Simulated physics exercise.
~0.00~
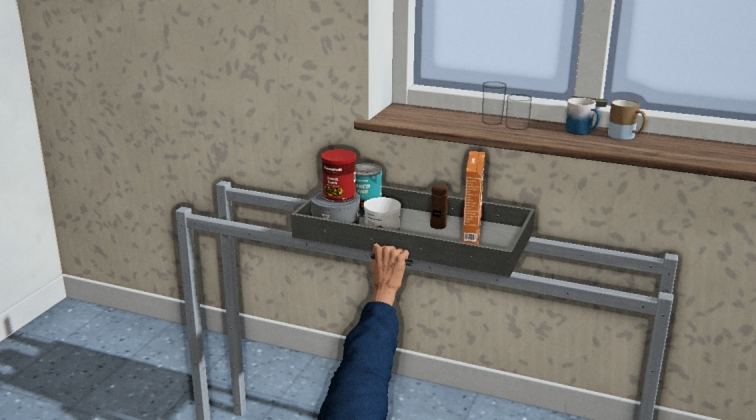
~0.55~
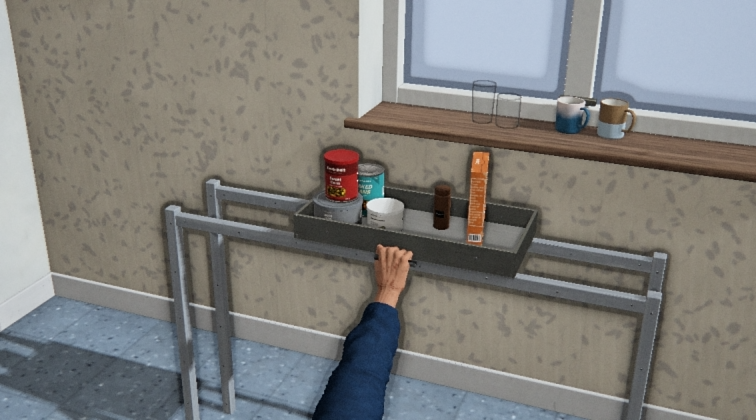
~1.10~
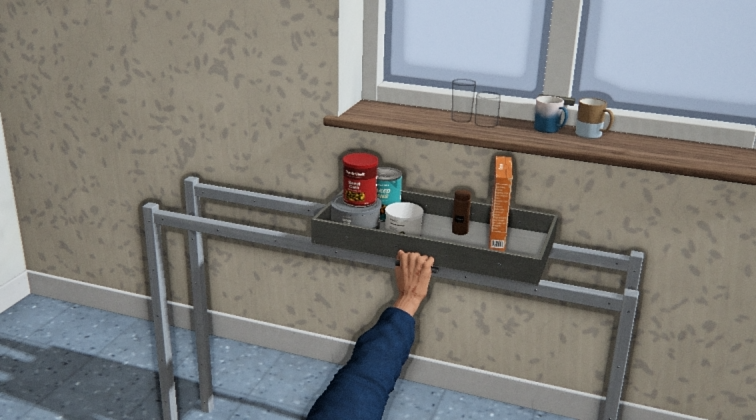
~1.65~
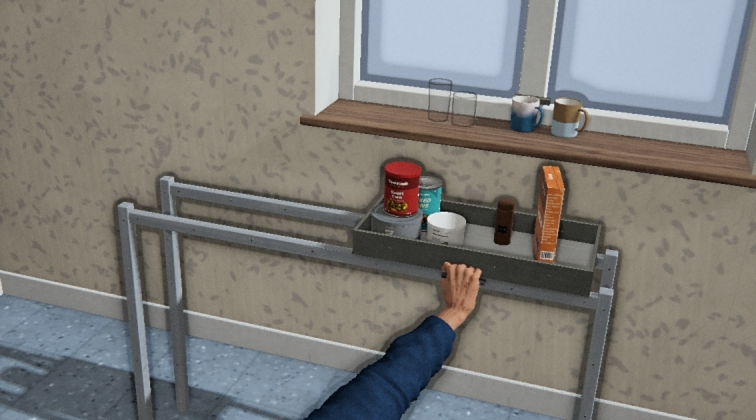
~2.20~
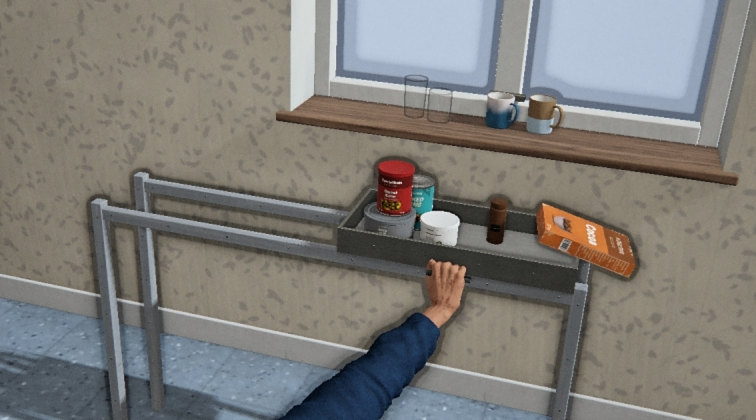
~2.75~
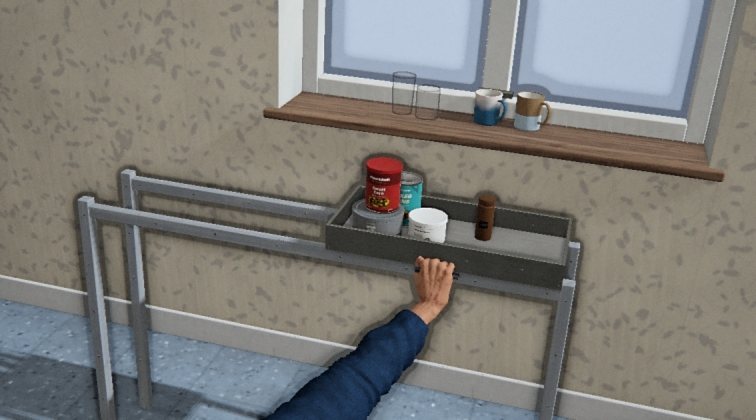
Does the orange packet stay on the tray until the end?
No, the orange packet tips over the right end of the tray and comes off it.
